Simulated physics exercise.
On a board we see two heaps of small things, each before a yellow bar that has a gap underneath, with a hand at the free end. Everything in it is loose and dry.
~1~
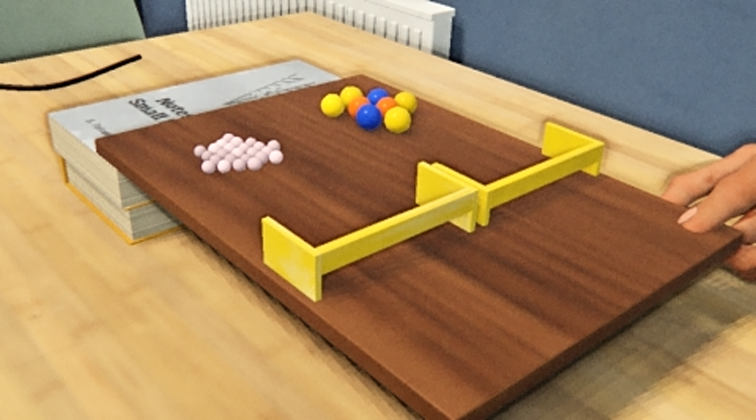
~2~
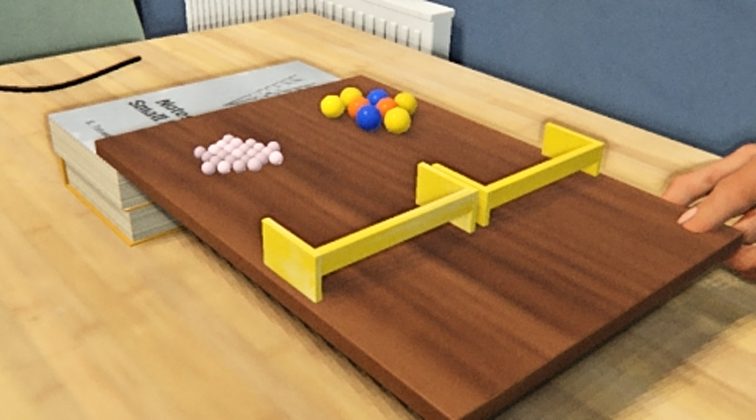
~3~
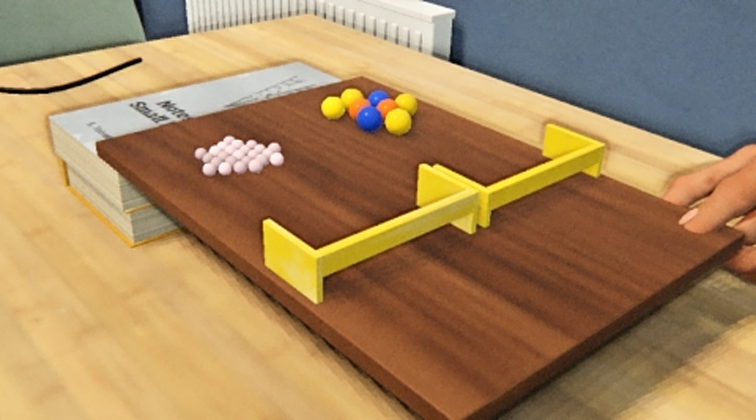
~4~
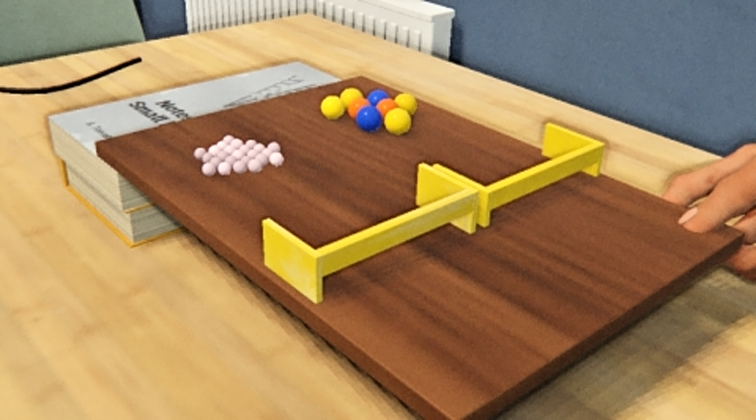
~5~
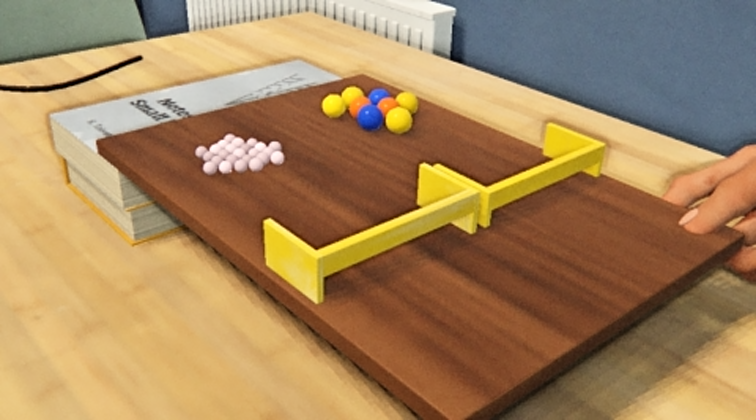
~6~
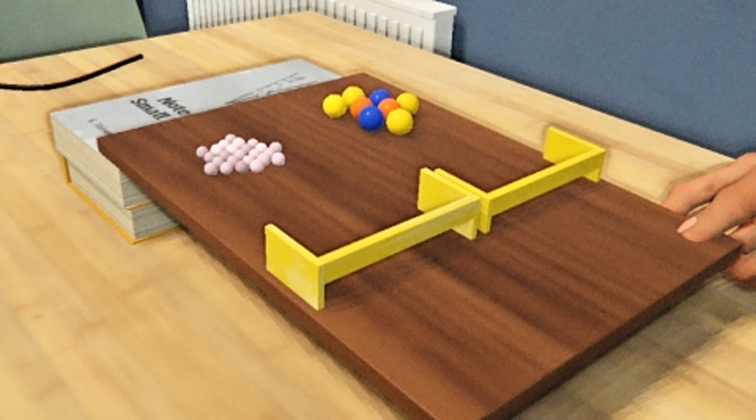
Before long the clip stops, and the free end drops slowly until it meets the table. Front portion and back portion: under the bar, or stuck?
Result: Looks like the front portion has enough room. Looks like the back portion is too bulky.
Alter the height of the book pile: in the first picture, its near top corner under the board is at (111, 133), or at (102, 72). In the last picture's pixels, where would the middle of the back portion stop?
The centre would settle roughly at (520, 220) for the first try and roughly at (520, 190) for the second.
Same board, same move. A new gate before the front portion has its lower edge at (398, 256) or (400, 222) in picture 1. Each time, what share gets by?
First gate about 0 percent, second about 100 percent.
Then, 0.31 s after the last picture, board sloping at 7°; front portion on its way down; back portion on its way down.
Then, 0.63 s after the last picture, board sloping at 11°; front portion on its way down; back portion on its way down.
Then, 1.02 s after the last picture, board resting at 11°; front portion all past its gate; back portion has reached its gate.
By the end, board resting at 11°; front portion all past its gate; back portion gathered behind its gate.
